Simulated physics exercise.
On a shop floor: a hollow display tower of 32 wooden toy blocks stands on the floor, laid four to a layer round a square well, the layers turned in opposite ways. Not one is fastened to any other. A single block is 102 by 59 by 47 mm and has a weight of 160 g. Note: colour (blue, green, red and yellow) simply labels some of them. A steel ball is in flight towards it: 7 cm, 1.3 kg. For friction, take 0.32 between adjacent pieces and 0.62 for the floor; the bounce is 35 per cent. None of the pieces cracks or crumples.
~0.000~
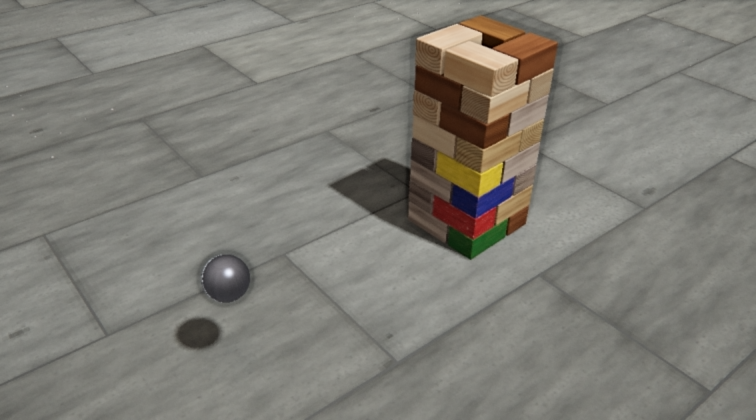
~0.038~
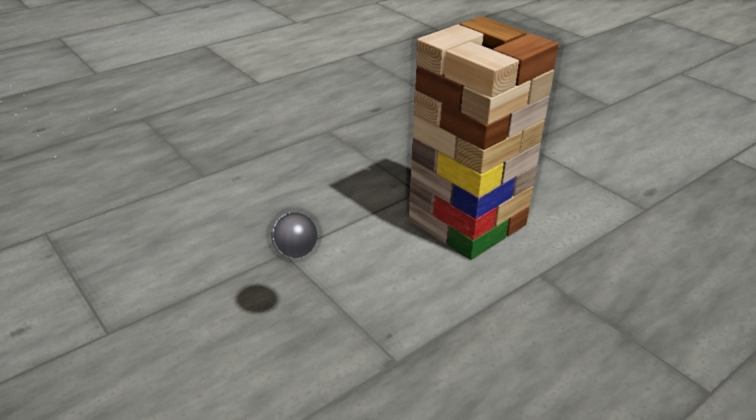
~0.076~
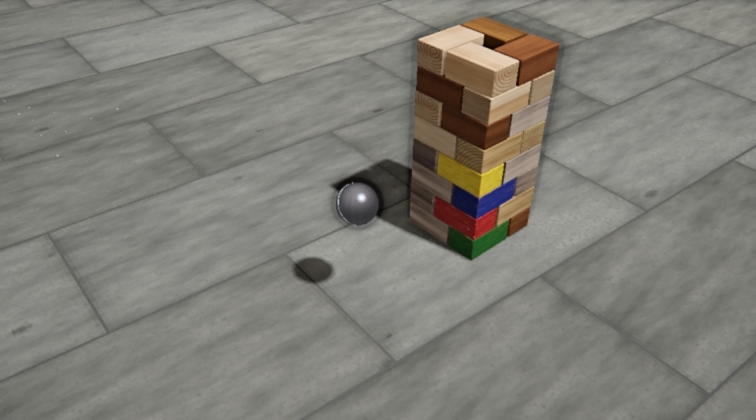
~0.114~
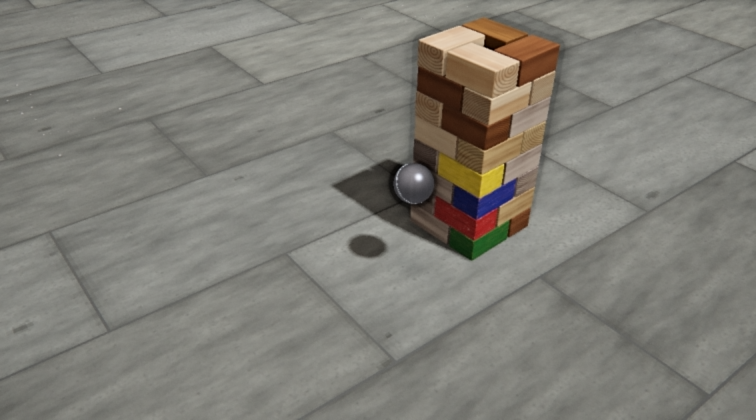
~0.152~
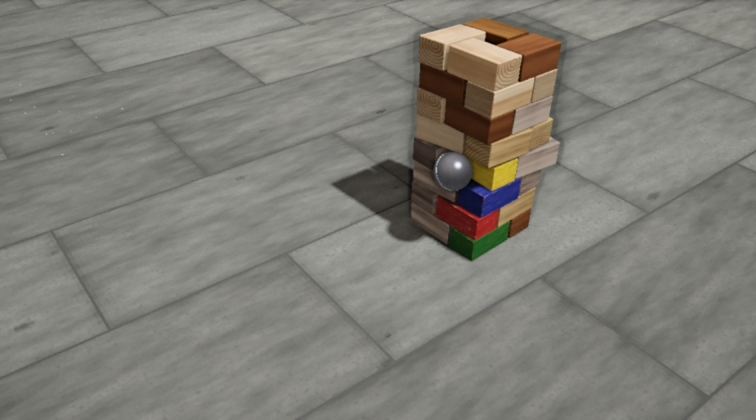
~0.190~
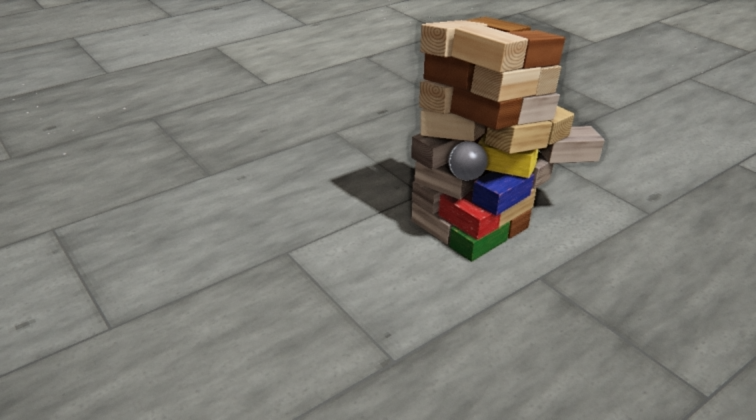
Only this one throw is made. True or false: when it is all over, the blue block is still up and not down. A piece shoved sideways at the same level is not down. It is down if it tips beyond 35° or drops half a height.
False.
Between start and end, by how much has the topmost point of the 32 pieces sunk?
Roughly 14 centimetres lower at the end.
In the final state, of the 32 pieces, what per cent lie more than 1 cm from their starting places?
80 percent of them have shifted.
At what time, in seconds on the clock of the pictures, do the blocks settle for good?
It all settles by about 2.0 s.
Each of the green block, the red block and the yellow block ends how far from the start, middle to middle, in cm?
The green one ends 0 cm from where it began, the red one 2 cm, and the yellow one 42 cm.
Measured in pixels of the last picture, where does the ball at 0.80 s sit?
Roughly at pixel (525, 175).
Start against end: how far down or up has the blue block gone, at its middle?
Its middle ends around 9 cm lower.
After 0.42 s, ball still moving; 7 of the 32 blocks down; blue block 30° from how it stood; yellow block 35° from how it stood.
After 0.80 s, ball still moving; 20 of the 32 blocks down; blue block on its side; yellow block upside down.
In the end (2.1 s), ball rolling away; 20 of the 32 blocks down; blue block on its side; yellow block upside down; red block 10 mm from its place. From the last view, middles, blue block near (610, 223), yellow block near (619, 181).
